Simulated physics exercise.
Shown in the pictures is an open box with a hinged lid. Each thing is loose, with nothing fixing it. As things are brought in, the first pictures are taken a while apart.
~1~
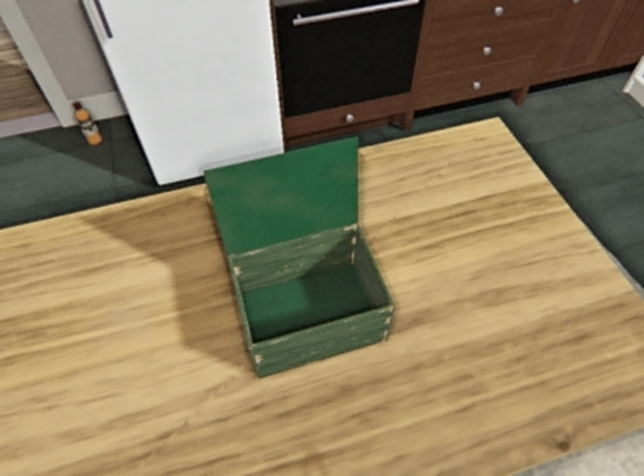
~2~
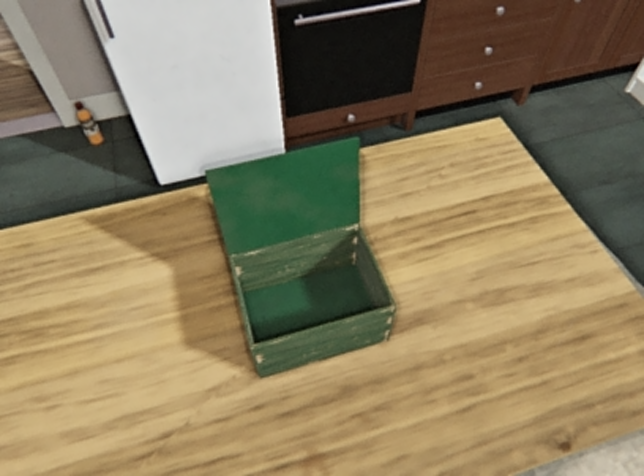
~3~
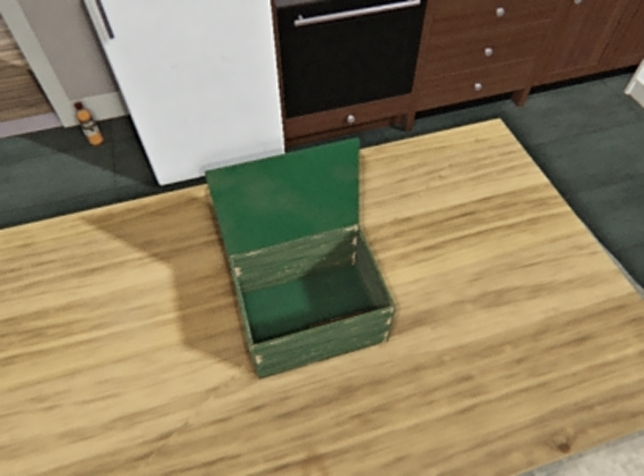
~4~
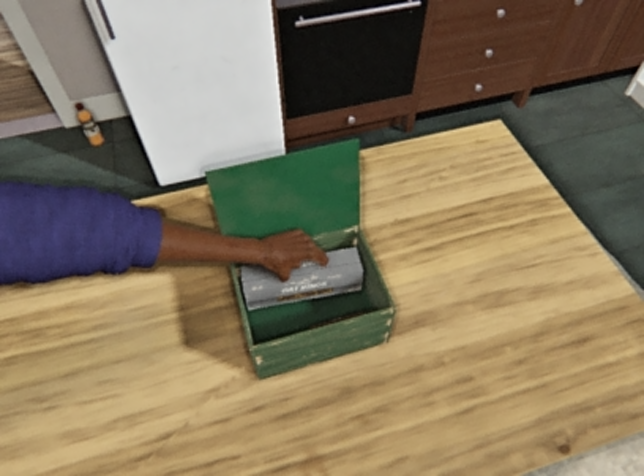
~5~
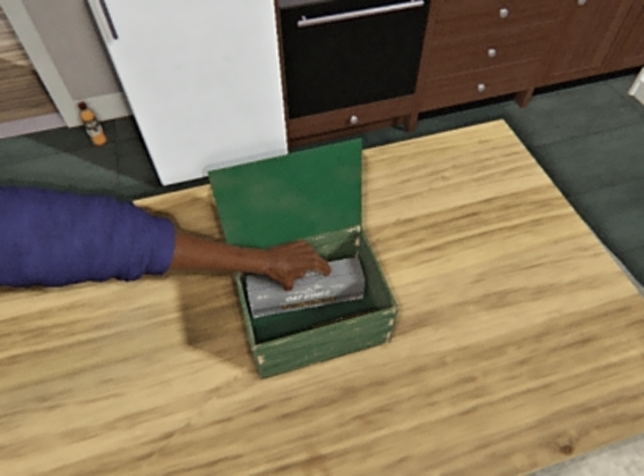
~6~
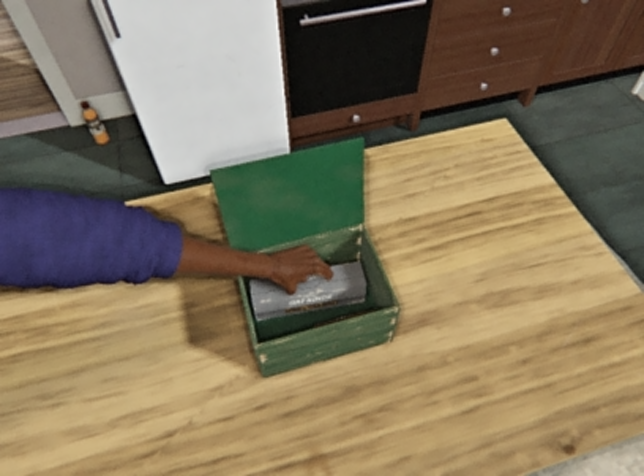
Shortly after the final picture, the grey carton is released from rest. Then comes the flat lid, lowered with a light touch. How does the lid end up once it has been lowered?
My guess: The lid reaches the rim.
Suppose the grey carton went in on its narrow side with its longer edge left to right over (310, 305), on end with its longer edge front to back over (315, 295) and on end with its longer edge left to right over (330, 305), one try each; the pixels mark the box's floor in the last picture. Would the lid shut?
First try: It comes fully down; second try: It gets propped open; third try: It gets propped open.
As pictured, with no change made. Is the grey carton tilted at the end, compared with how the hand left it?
Well, the grey carton stays just as set.
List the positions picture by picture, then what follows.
In the first frame, the last thing is not in view yet.
In the second frame, the last thing is not in view yet.
In the third frame, the last thing is not in view yet.
In the fourth frame, coming down; grey carton (303, 278).
In the fifth frame, coming down; grey carton (306, 287).
In the sixth frame, put in, still held; grey carton (308, 291).
Then, 1.20 s later than the last frame, lid starting down.
Then, 1.60 s later than the last frame, lid 58° above the rim.
Then, 1.90 s later than the last frame, lid 31° above the rim.
Then, 2.10 s later than the last frame, lid 11° above the rim.
When it is over, lid shut; both as before. End places, in pixels of the last picture, grey carton near (308, 291).
